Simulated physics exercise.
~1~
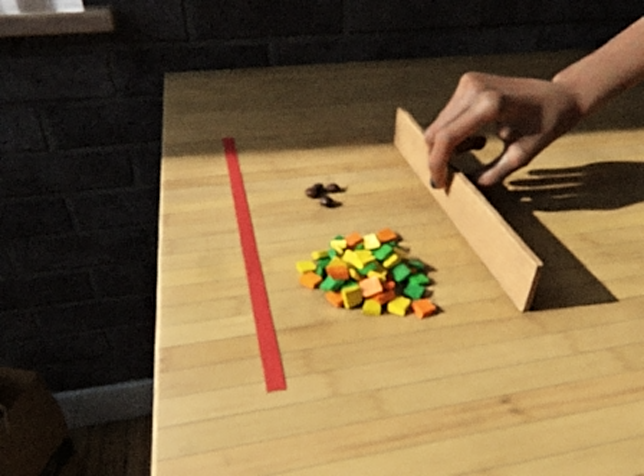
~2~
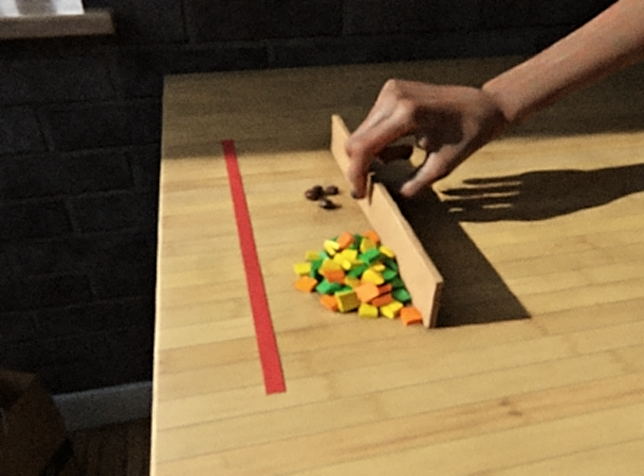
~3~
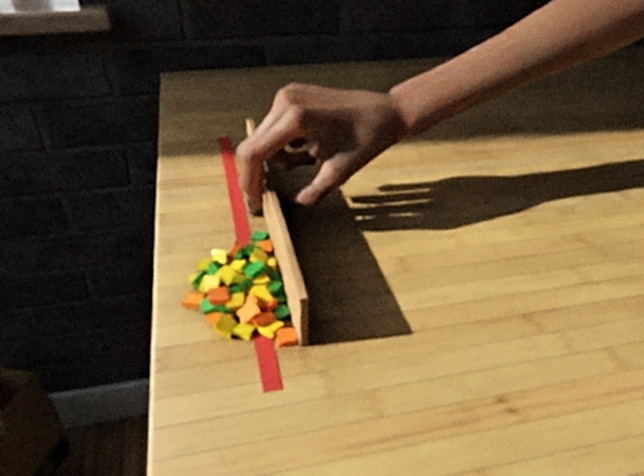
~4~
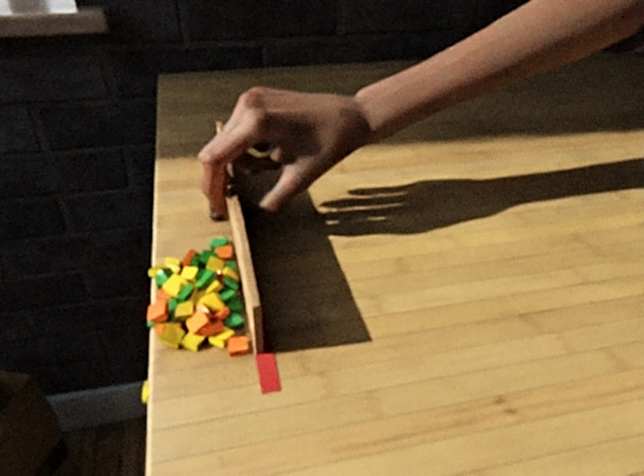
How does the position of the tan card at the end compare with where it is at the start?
At the start the card stands well to the right of the red tape, on the far side of the colourful heap. By the end it is much farther left, at the red tape near the table's left edge.
